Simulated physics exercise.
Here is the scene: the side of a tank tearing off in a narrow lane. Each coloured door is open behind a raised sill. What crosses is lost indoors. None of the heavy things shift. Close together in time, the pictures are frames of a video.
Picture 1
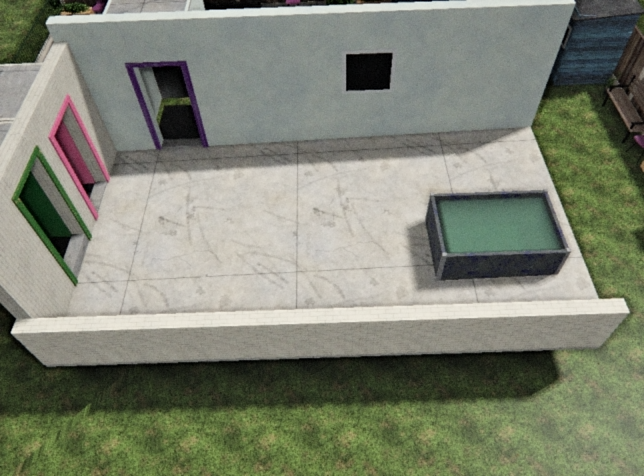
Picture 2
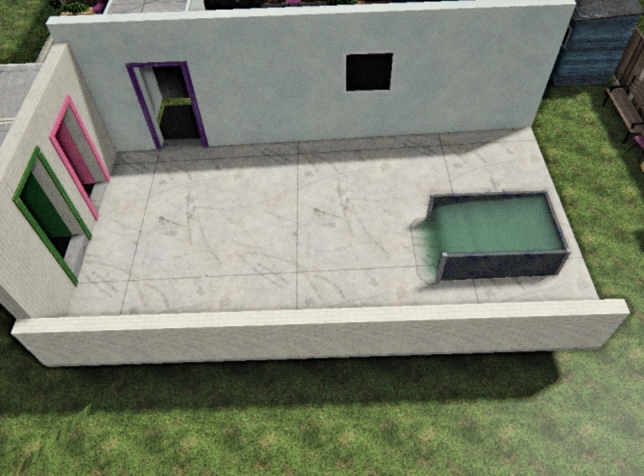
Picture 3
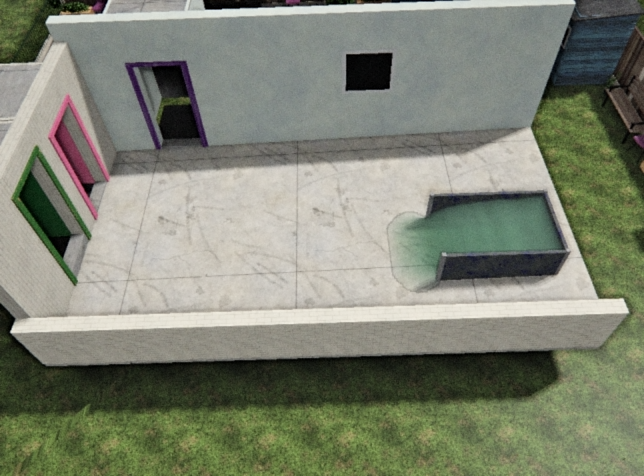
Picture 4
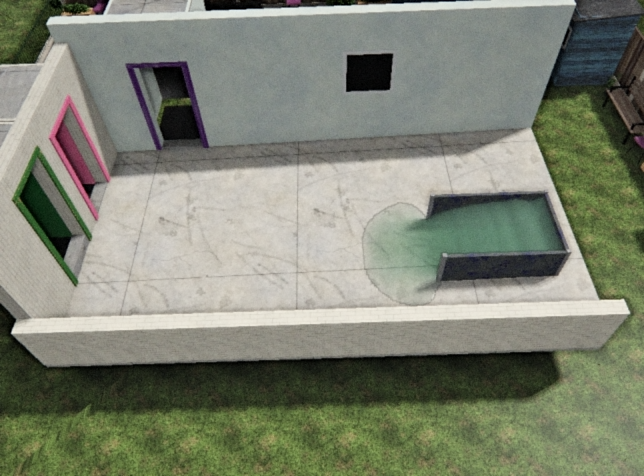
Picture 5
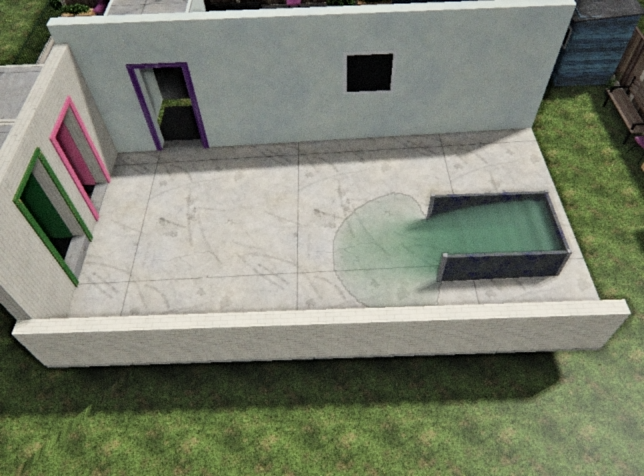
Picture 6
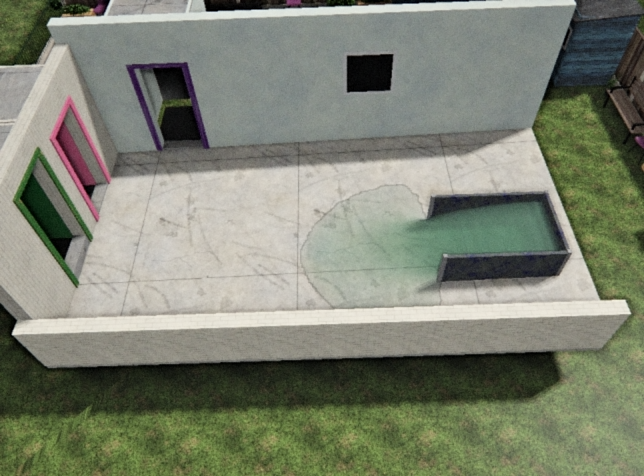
In the video, a dark rectangular tank of green water stands still on the right of a pale walled floor with three coloured doorways; its left side opens, and water pours out, spreading leftward across the floor in a widening, rounded sheet.
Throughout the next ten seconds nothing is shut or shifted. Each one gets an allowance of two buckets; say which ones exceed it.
Going through them: The pink door exceeds it; the green door does not exceed it; the purple door exceeds it.
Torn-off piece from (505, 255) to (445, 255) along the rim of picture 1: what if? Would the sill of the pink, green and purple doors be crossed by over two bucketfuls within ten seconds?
I reckon the pink door will get past the mark, the green door will stay beneath the mark, and the purple door will stay beneath the mark.
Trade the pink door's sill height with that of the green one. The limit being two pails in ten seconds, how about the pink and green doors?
Then the pink door falls short and the green door overshoots.
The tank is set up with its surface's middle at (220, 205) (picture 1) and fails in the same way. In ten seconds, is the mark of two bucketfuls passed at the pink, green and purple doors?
So here's how it goes: Pink clears the threshold, green clears the threshold, and purple comes up short.
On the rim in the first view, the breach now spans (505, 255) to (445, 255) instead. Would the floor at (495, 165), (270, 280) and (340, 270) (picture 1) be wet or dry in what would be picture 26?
In that order: No water, flooded, awash.
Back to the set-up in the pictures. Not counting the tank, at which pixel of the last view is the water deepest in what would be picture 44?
I would choose the pixel (114, 167).
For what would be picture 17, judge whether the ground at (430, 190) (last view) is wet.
Answer: Dry.
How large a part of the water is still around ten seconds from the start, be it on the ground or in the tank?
Around 76 parts in a hundred.
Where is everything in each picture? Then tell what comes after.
The water tank at (496, 225) is whole and still, in the first frame.
The front is at (428, 279), out from the gap at (436, 242), in the second frame.
Water pours out at (435, 242) and has run to (411, 286), in the third frame.
The front is at (373, 223), out from the gap at (436, 243), in the fourth frame.
Water pours out at (436, 244) and has run to (339, 238), in the fifth frame.
Water pours out at (436, 244) and has run to (306, 250), in the sixth frame.
A moment on, water covers 35 % of the floor; the pink door not reached, the green door not reached, the purple door not reached.
Next, water covers 55 % of the floor; the pink door not reached, the green door wet at the sill, nothing in, the purple door not reached.
Then, water covers 65 % of the floor; the pink door over two buckets in, the green door wet at the sill, nothing in, the purple door under two buckets in.
Later, water covers 55 % of the floor; the pink door far over two buckets in, the green door wet at the sill, nothing in, the purple door under two buckets in.
In the end, water covers 45 % of the floor; the pink door far over two buckets in, the green door wet at the sill, nothing in, the purple door far over two buckets in.
